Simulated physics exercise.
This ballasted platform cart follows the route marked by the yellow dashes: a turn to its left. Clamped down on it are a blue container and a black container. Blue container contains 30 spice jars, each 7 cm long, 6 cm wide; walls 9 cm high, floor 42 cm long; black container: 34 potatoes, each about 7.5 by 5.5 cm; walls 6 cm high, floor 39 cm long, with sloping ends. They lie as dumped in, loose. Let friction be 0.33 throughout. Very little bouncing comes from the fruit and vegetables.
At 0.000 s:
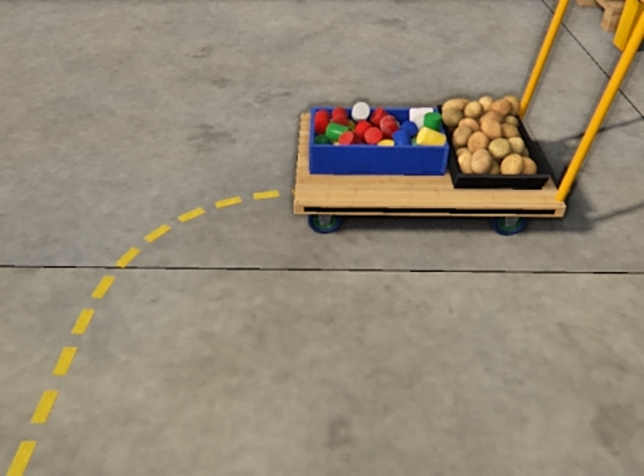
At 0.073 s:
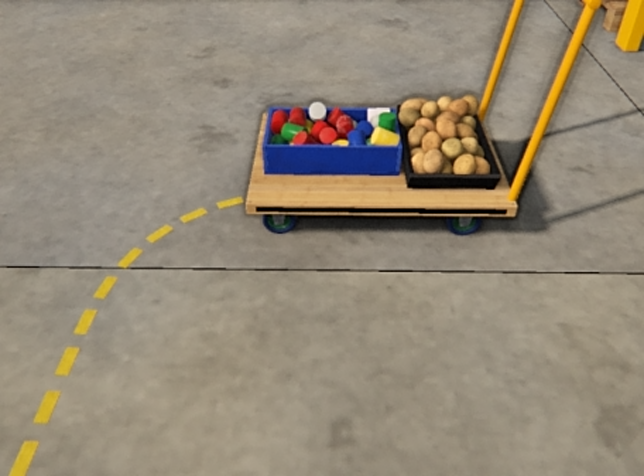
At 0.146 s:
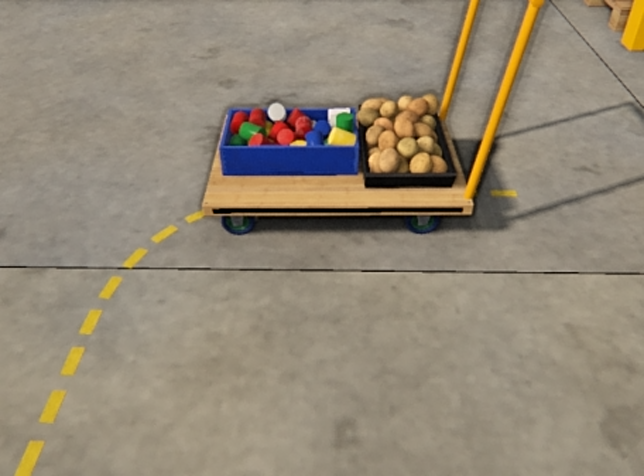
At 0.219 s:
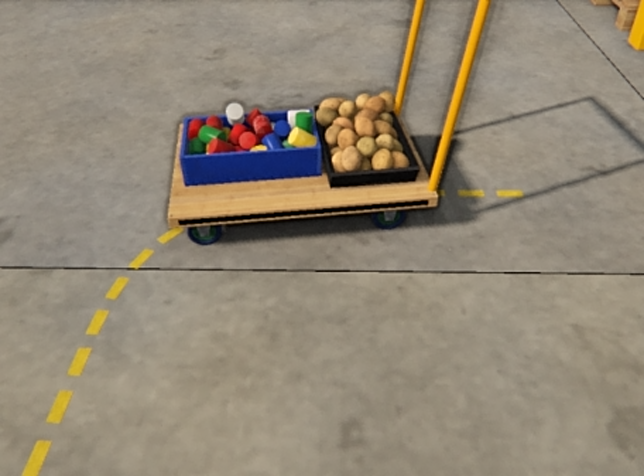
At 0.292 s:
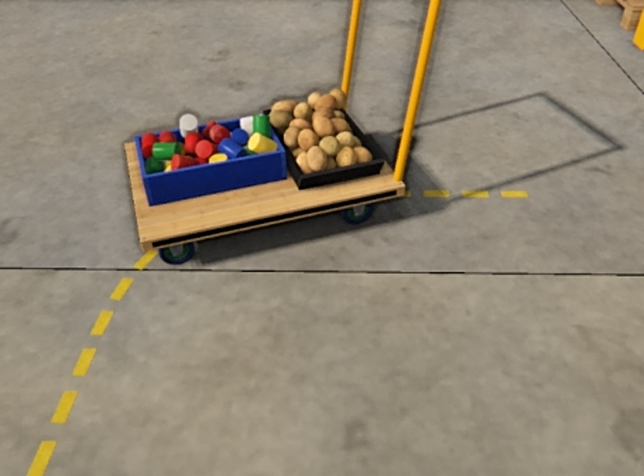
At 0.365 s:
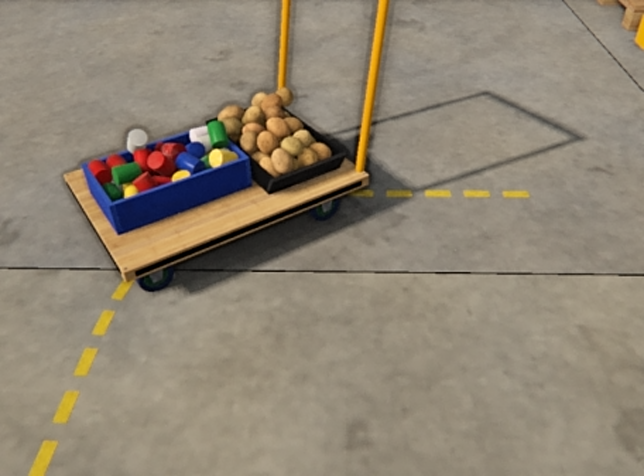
Flatbed cart carrying potatoes and small colourful items in two bins rolling left, then turning toward the viewer along a dashed yellow curve.
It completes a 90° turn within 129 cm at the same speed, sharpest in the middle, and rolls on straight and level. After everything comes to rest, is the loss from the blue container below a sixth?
The spill is going to be not as much as a sixth.
After 0.41 s, 0 of 30 out of the blue container and 1 of 34 out of the black container.
After 0.53 s, 1 of 30 out of the blue container and 3 of 34 out of the black container.
After 0.71 s, 2 of 30 out of the blue container and 10 of 34 out of the black container.
When it is over (at 1.16 s), 2 of 30 out of the blue container and 12 of 34 out of the black container. Asked share, 2 of 30, 7 per cent.
